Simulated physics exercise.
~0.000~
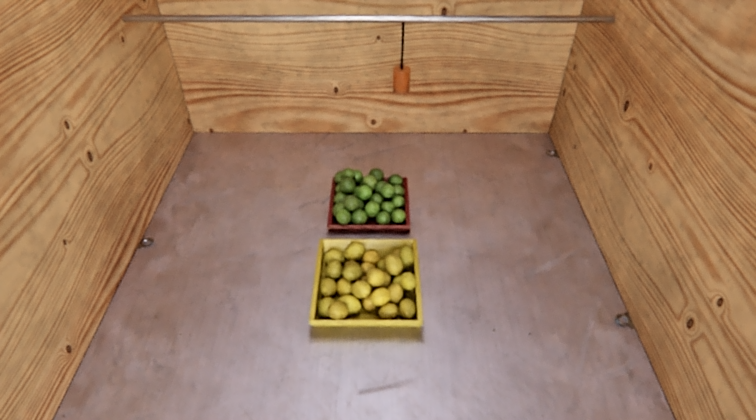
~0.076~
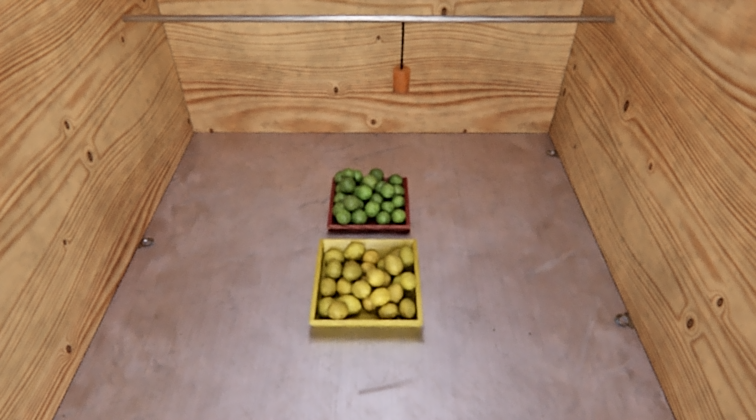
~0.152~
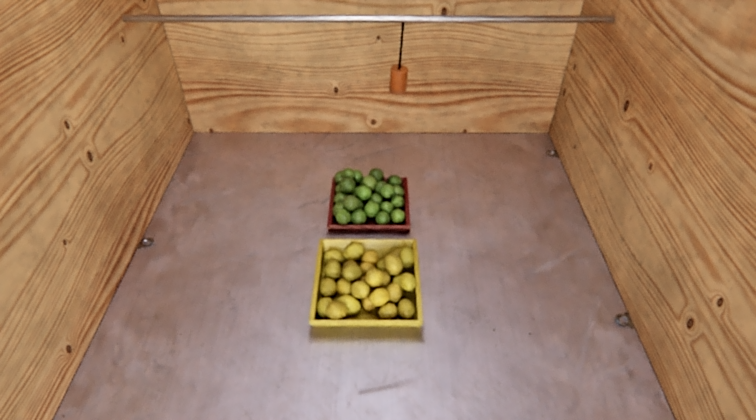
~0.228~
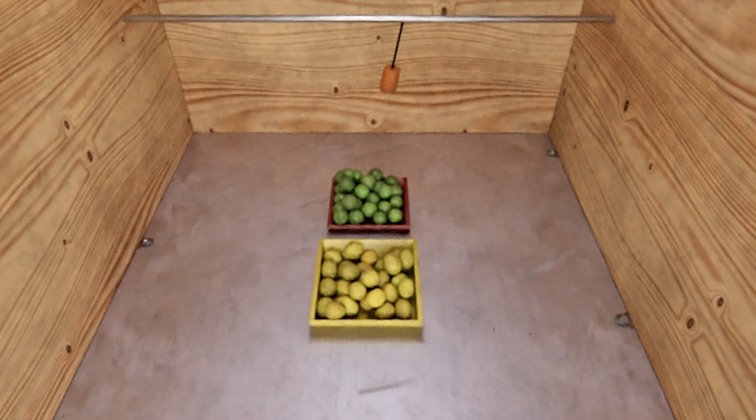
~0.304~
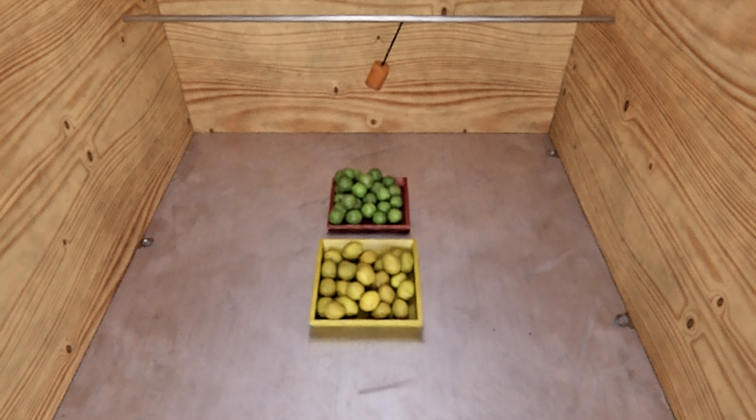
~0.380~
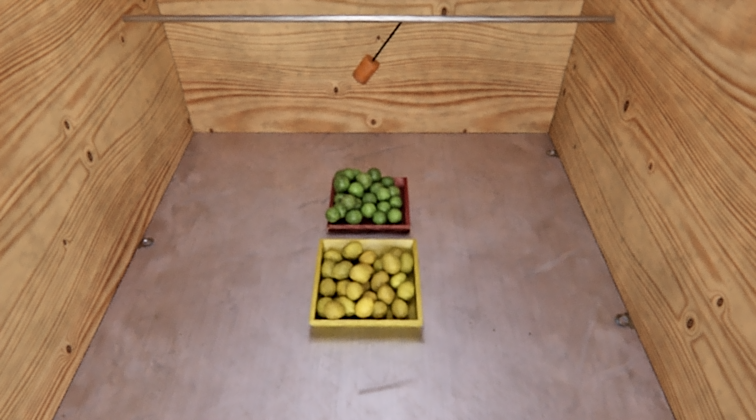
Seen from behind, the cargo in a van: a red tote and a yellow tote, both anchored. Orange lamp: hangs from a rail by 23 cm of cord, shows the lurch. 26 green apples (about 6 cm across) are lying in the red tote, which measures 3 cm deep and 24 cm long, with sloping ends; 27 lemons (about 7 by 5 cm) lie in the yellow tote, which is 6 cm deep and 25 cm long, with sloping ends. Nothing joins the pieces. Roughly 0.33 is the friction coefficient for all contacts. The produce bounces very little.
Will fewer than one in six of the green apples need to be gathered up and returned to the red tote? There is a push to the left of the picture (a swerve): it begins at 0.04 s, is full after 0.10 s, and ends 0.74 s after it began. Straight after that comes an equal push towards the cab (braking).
No - the spill goes above one in six.
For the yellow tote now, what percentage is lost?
For the yellow tote, roughly 5 percent.
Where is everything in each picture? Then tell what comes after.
In the first picture (places track the rim corner closest to us here), red tote (its farthest corner) (334, 177); yellow tote (420, 320); lamp cord 0° off upright; all still inside.
The second picture shows red tote (334, 177); lamp cord 0° off upright.
The third picture shows red tote (334, 177); lamp cord 3° off upright.
The fourth picture shows red tote (334, 177); lamp cord 11° off upright.
The fifth picture shows red tote (334, 177); lamp cord 23° off upright.
The sixth picture shows red tote (334, 177); yellow tote (420, 320); lamp cord 35° off upright; all still inside.
After 0.66 s, the red tote is down by 2 of 26 and the yellow tote has all 27.
After 1.01 s, the red tote is down by 3 of 26 and the yellow tote has all 27.
After 1.49 s, the red tote is down by 8 of 26 and the yellow tote is down by 1 of 27.
Outcome (at 2.12 s), the red tote is down by 8 of 26 and the yellow tote is down by 1 of 27. Asked share, 8 of 26, 31 per cent.
